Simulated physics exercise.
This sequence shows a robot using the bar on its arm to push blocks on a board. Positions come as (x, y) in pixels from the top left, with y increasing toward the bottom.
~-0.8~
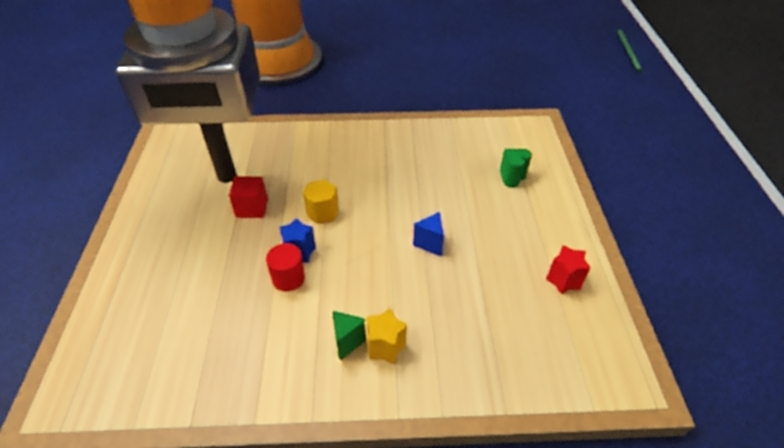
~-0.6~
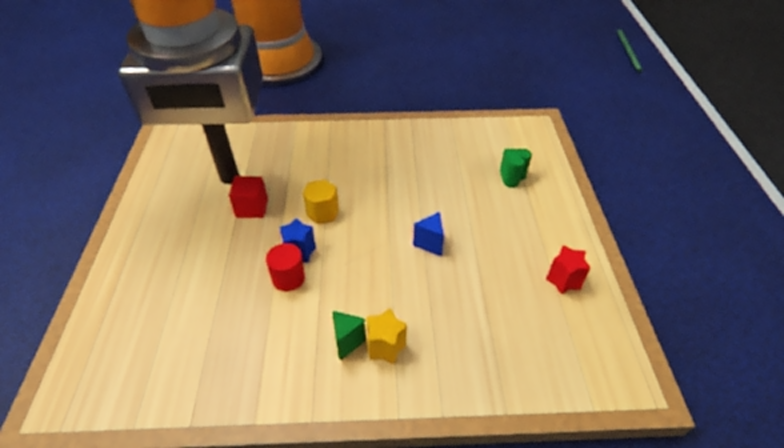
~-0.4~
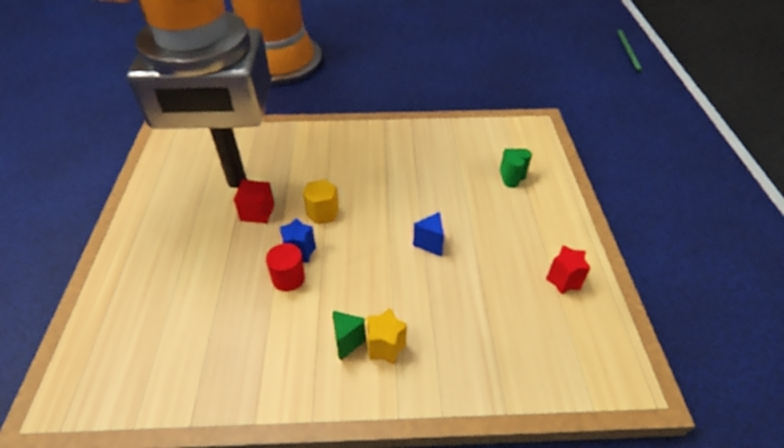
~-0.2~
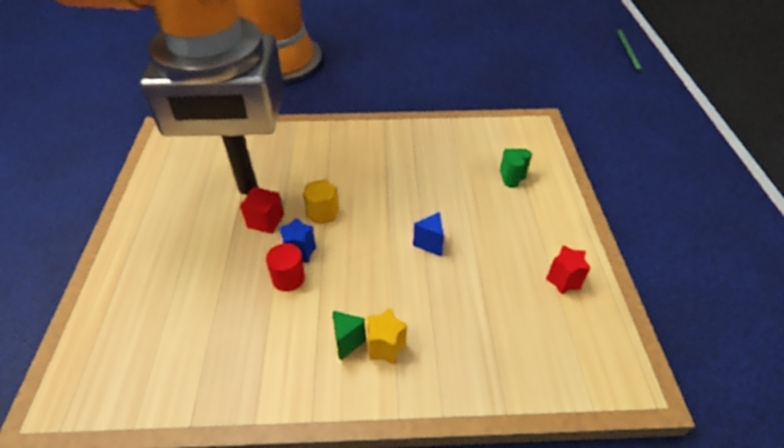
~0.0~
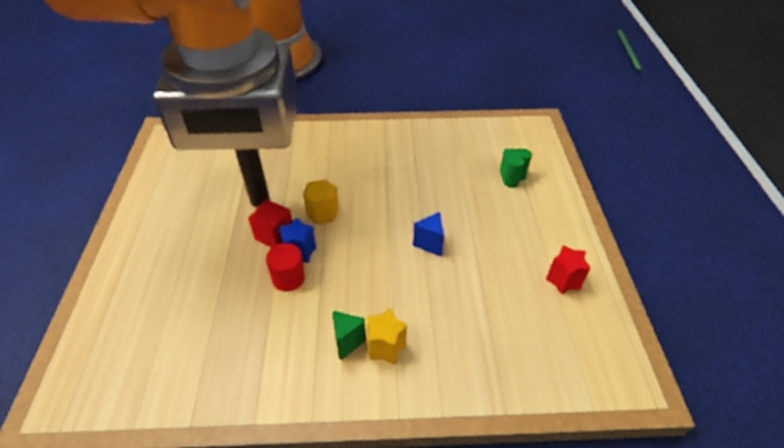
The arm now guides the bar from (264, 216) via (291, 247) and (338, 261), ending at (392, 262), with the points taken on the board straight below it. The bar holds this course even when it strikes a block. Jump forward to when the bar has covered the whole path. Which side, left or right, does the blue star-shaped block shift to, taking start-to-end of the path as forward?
It gets pushed right.
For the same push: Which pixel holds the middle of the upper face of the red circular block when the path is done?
Most likely (282, 283).
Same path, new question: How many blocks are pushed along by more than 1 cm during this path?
Three or more shift.
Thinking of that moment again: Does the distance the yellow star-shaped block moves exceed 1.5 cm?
Going by the path, no.
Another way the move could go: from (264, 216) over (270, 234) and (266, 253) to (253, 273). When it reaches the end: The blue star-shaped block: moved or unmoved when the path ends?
In the end it has been moved.
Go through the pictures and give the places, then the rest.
The first picture shows lower end of the bar (228, 177), tops of blocks, red square piece (246, 186), red circular block (283, 256), blue star-shaped block (295, 230), yellow star-shaped block (385, 326), blue three-sided block (432, 223).
The second picture shows bar (230, 178), blocks as before.
The third picture shows bar (237, 182), red square piece (251, 190).
The fourth picture shows bar (248, 189), red square piece (260, 199).
The fifth picture shows bar (260, 201), red square piece (269, 213), red circular block (283, 256), blue star-shaped block (295, 230), yellow star-shaped block (385, 326), blue three-sided block (432, 223).
The first path, step by step. One third of the way, bar (288, 232); red square piece (282, 246), turned 50° clockwise; red circular block (285, 273); blue star-shaped block (313, 249), turned 55° anticlockwise.
Two thirds of the way, bar (337, 246); red square piece (287, 253), turned 85° clockwise; red circular block (282, 283); blue star-shaped block (333, 258), turned 30° anticlockwise.
At the end, bar (392, 247); red square piece (287, 253), turned 85° clockwise; red circular block (282, 283); blue star-shaped block (335, 258), turned 20° anticlockwise; yellow star-shaped block not moved; blue three-sided block not moved.
